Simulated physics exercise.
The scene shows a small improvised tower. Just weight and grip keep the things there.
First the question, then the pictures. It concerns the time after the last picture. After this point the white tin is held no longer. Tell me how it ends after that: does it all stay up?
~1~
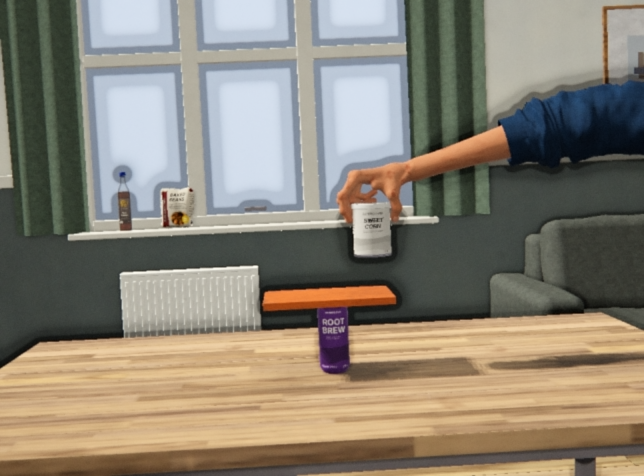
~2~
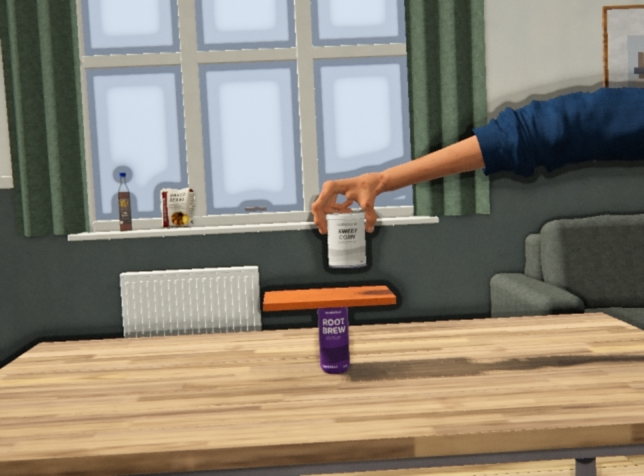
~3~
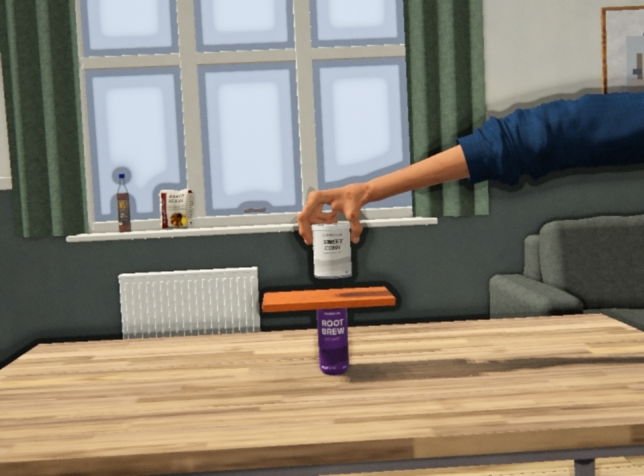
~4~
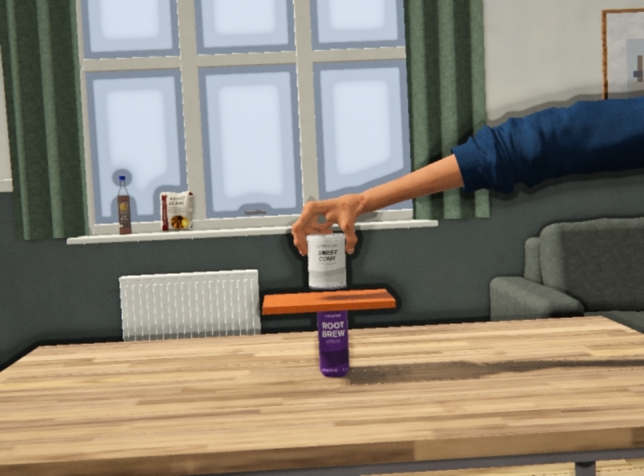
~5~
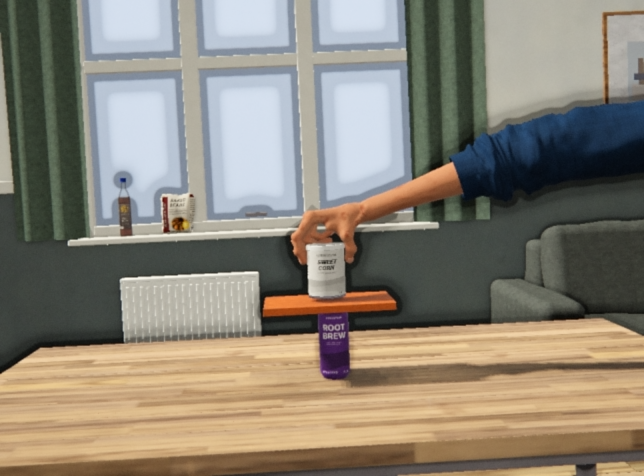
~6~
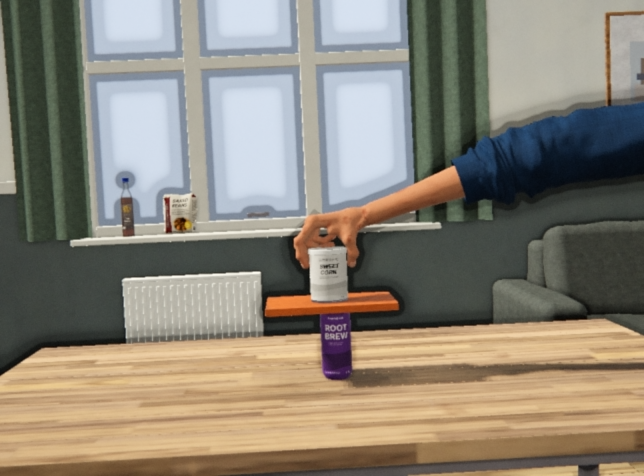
In the end it turns out fine, really.
Then, 0.20 s later than the last frame, all is still.
Then, 0.40 s later than the last frame, white tin resting near (329, 275).
When it is over, all 3 as before. End places, in pixels of the last picture, white tin near (329, 275). The stack holds.
